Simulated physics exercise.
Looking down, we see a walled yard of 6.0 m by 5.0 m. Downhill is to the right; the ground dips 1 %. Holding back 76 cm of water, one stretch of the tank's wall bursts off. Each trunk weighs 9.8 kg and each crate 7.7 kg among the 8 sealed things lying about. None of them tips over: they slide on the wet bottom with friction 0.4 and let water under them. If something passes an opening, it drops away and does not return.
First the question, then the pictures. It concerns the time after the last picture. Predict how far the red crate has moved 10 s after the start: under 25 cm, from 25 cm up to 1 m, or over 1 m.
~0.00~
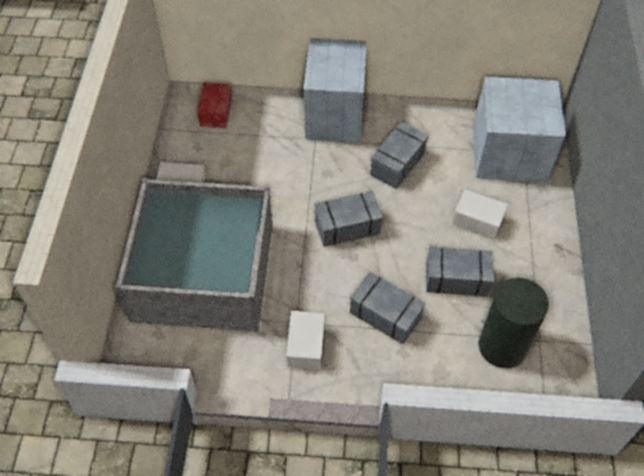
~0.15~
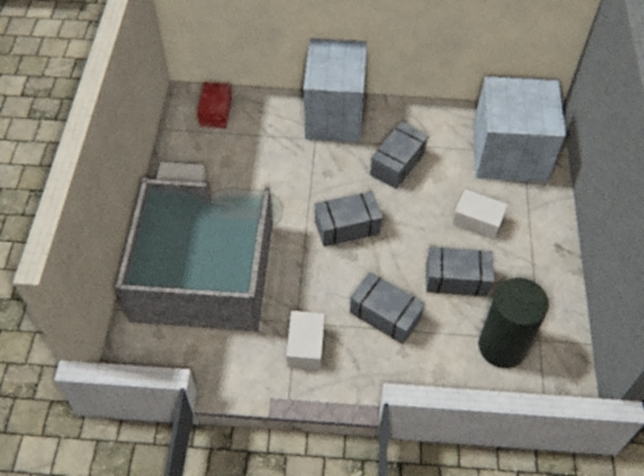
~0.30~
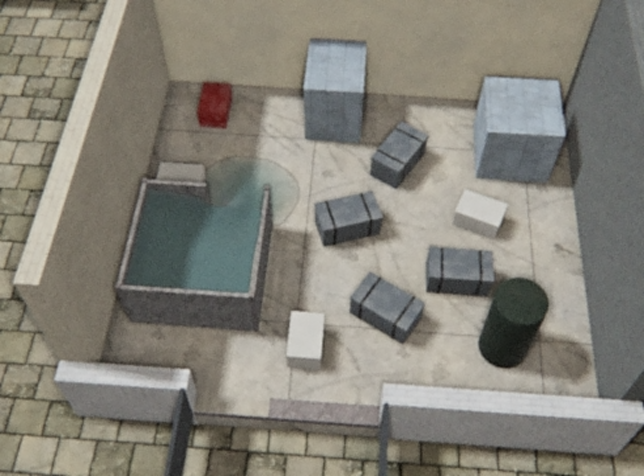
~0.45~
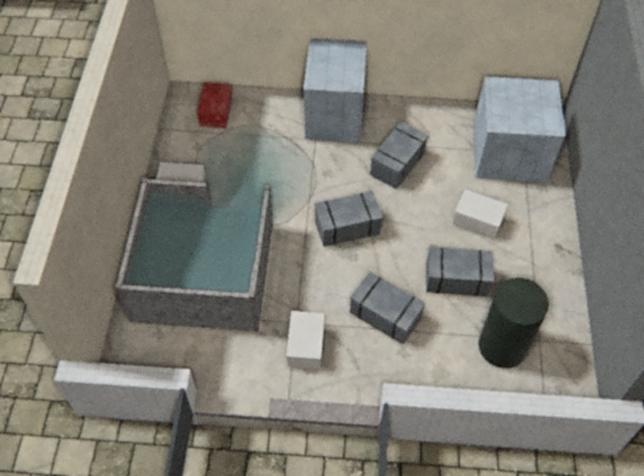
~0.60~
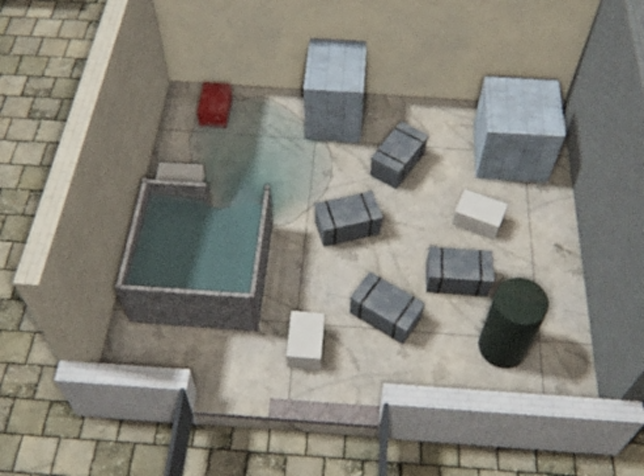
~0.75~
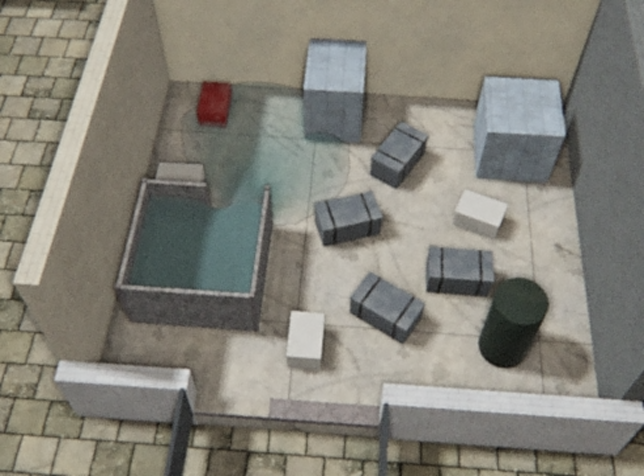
Badly dislodged.
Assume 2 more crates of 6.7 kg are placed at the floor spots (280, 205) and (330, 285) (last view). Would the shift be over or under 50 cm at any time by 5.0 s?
As asked, in order: Clear of the mark; shy of the mark.
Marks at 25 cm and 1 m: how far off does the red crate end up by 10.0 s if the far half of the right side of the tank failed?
Note: Red crate unmoved.
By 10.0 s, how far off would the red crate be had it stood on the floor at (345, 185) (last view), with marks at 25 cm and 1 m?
Well, it is shoved a long way.
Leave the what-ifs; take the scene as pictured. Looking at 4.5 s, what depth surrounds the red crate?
Somewhere close to 11 cm.
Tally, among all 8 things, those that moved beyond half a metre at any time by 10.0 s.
6.
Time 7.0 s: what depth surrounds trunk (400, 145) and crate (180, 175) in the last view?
Some 6 cm at the first, some 5 cm at the second.
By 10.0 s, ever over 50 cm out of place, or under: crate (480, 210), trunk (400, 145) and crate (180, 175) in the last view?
In sequence - crossed the line; crossed the line; crossed the line.
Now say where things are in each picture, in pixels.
The first picture shows the red crate at (214, 98), on the bottom; water covers 2.2 m2; 0 of 8 have shifted.
The second picture shows the red crate at (214, 98) rests on the ground; 2.8 m2 under water; 0 of 8 have shifted.
The third picture shows the red crate at (214, 98) rests on the ground; 3.5 m2 under water; 0 of 8 have shifted.
The fourth picture shows the red crate at (214, 98) rests on the ground; 4.5 m2 under water; 0 of 8 have shifted.
The fifth picture shows the red crate at (214, 98), on the bottom; water covers 5.6 m2; 0 of 8 have shifted.
The sixth picture shows the red crate at (214, 97) rests on the ground; water covers 6.7 m2; 0 of 8 have shifted.
After 2.0 s the red crate is near (180, 79), 0.5 m from its start, afloat; 0 of 8 are out; 1 afloat.
After 4.5 s the red crate is near (206, 162), 1.3 m from its start, afloat; 0 of 8 are out; 2 afloat.
After 7.0 s the red crate is near (244, 169), 1.5 m from its start, afloat; 0 of 8 are out; 4 afloat.
After 10.0 s the red crate is near (469, 180), 3.8 m from its start, afloat; 0 of 8 are out; 8 afloat.
